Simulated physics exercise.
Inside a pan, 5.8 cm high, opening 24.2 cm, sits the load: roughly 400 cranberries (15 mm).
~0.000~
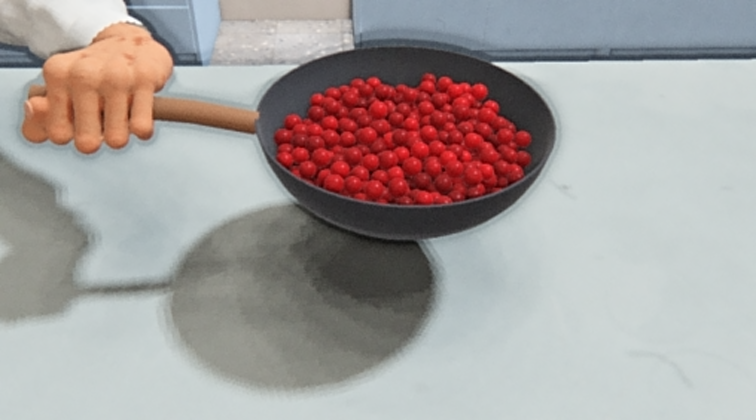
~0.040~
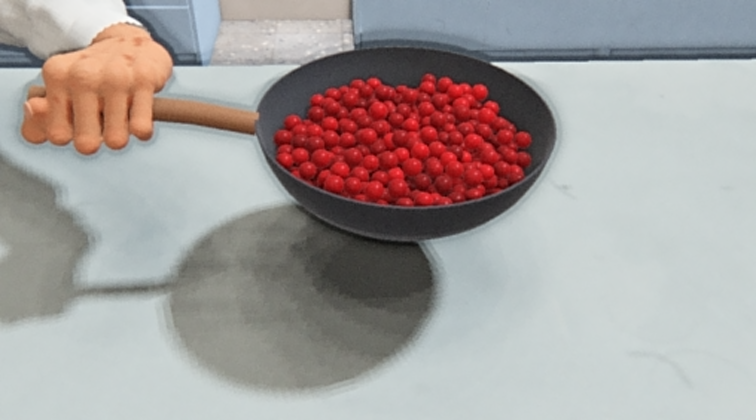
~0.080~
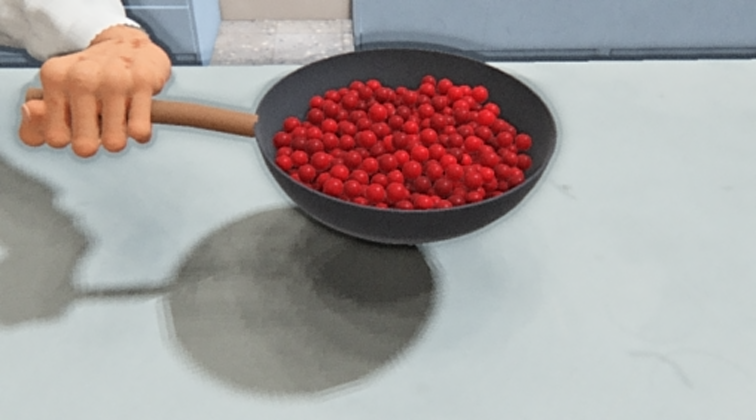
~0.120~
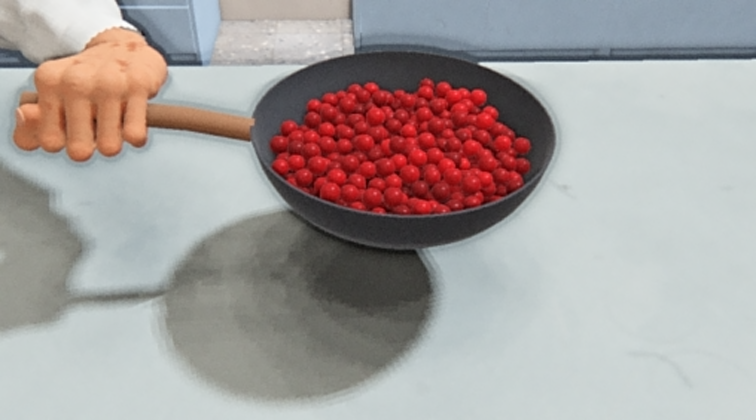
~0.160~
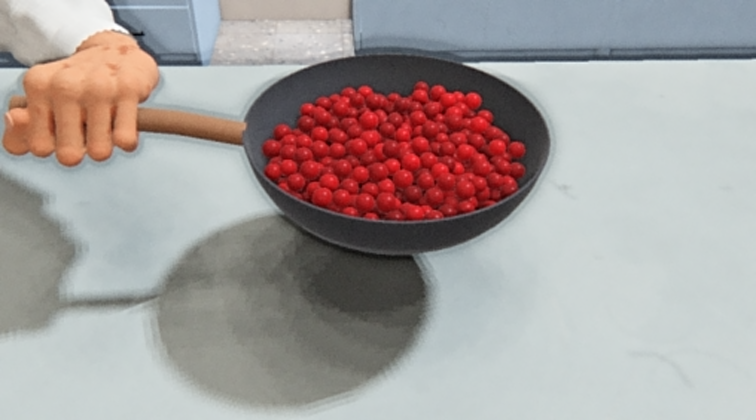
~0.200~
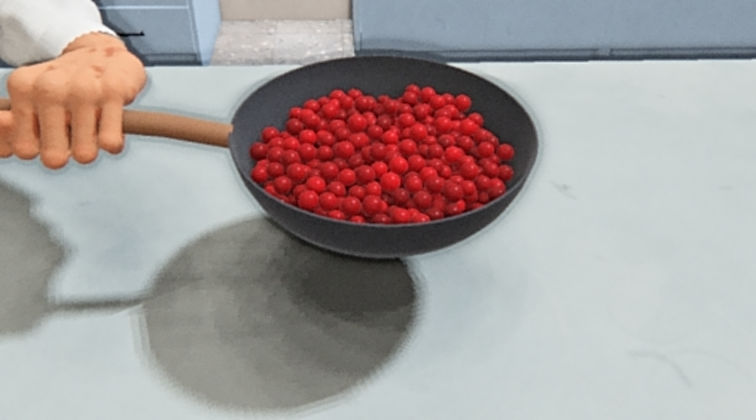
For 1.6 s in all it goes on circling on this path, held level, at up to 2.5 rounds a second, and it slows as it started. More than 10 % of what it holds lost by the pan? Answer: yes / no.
Answer: No.
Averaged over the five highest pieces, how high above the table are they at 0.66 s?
I'd put it at some 15 cm.
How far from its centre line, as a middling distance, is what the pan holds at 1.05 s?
Around 6.5 cm.
After 0.66 s, pan 100 %; middle of the pieces not yet landed near (363, 158).
After 1.05 s, pan 100 %; middle of the pieces not yet landed near (366, 159).
Then, at 1.41 s, pan 100 %; middle of the pieces not yet landed near (379, 163).
Then, at 1.75 s, pan 100 %; middle of the pieces not yet landed near (359, 150).
By 2.0 s all is still; pan 100 %.
